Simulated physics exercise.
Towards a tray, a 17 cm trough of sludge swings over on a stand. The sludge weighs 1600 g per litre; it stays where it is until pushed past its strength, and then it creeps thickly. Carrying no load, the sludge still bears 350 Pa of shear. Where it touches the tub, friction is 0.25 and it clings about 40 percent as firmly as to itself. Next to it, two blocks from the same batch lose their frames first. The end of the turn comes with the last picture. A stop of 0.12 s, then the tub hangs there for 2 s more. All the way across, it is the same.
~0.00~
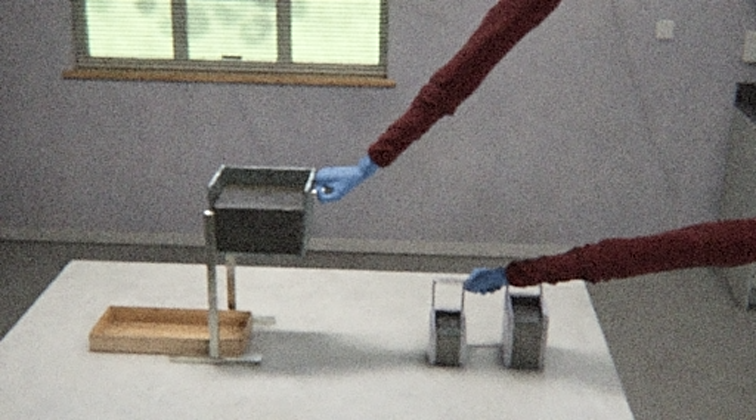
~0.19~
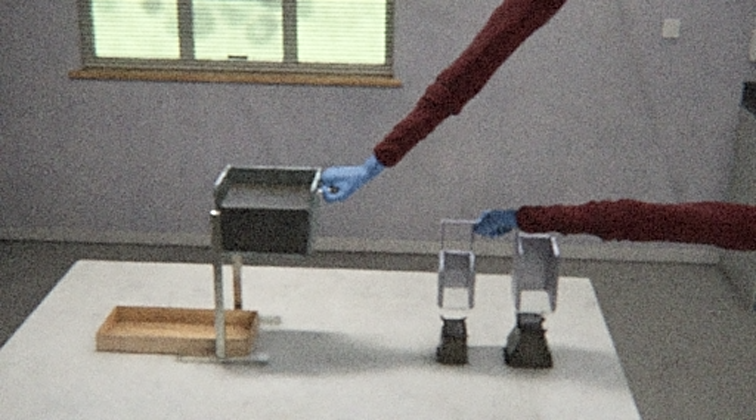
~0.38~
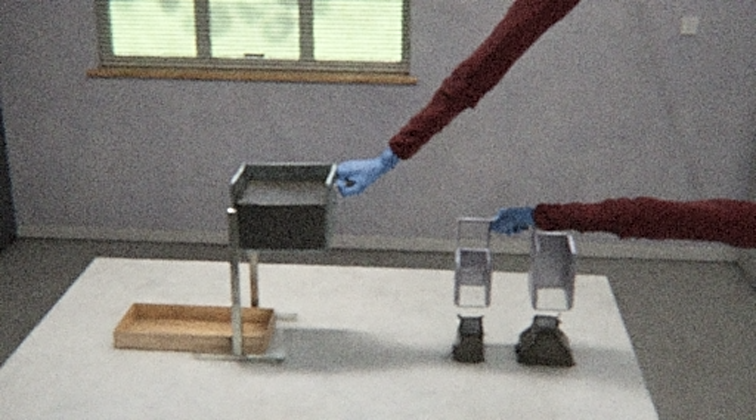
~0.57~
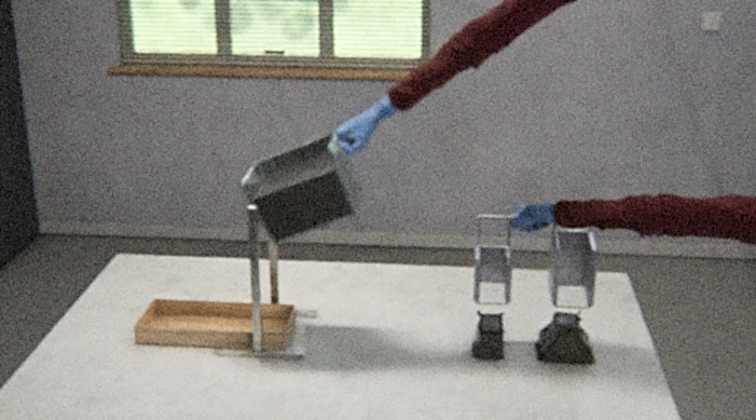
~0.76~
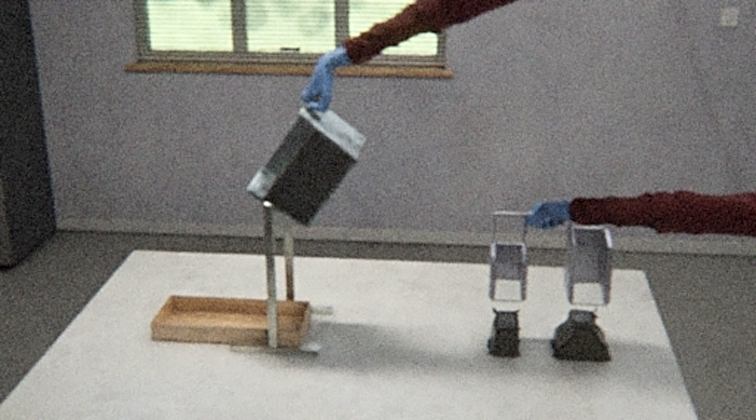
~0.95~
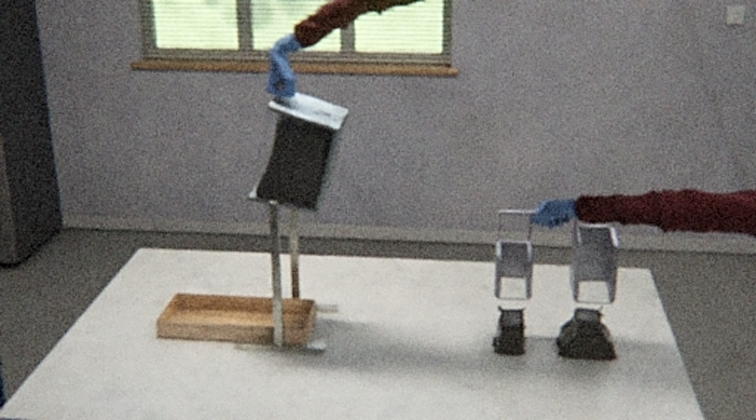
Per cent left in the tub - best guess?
Best guess: 56 %.
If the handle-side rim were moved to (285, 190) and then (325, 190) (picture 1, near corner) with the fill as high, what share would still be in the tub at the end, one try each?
Remaining, try 1: Approx. 75 %; try 2: Approx. 45 %.
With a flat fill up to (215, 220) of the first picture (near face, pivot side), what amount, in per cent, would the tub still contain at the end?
In that case some 90 per cent.
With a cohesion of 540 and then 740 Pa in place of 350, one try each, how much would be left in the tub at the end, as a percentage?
Respectively 70 % and 100 %.
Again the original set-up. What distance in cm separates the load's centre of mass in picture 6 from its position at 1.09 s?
I'd estimate roughly 5 centimetres.
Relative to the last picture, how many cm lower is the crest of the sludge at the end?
About 10 cm.
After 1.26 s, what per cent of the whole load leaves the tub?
That comes to some 7 per cent of the load.
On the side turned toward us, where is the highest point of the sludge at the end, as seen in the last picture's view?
About (302, 169).
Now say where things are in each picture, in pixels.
The first frame shows handle-side rim at (304, 192), tilt 0 degrees; top of the sludge at (220, 206); blocks stand 8.5 cm, 13 cm (left to right).
The second frame shows handle-side rim at (310, 192), tilt 0 degrees; top of the sludge at (226, 206); blocks stand 8.2 cm, 11 cm (left to right).
The third frame shows handle-side rim at (326, 186), tilt 2 degrees; top of the sludge at (320, 204); blocks stand 8.1 cm, 9.2 cm (left to right).
The fourth frame shows handle-side rim at (327, 151), tilt 24 degrees; top of the sludge at (334, 171); blocks stand 8.1 cm, 9.2 cm (left to right).
The fifth frame shows handle-side rim at (299, 118), tilt 55 degrees; top of the sludge at (316, 133); blocks stand 8.1 cm, 9.2 cm (left to right).
The sixth frame shows handle-side rim at (268, 110), tilt 76 degrees; top of the sludge at (276, 129); blocks stand 8.1 cm, 9.2 cm (left to right).
After 1.09 s, the tub is at 76 degrees and holds 88 %.
After 1.26 s, the tub is at 76 degrees and holds 63 %.
After 1.43 s, the tub is at 76 degrees and holds 56 %.
After 1.60 s, the tub is at 76 degrees and holds 56 %.
After 2.95 s, at the end, the tub is at 76 degrees and holds 56 %.
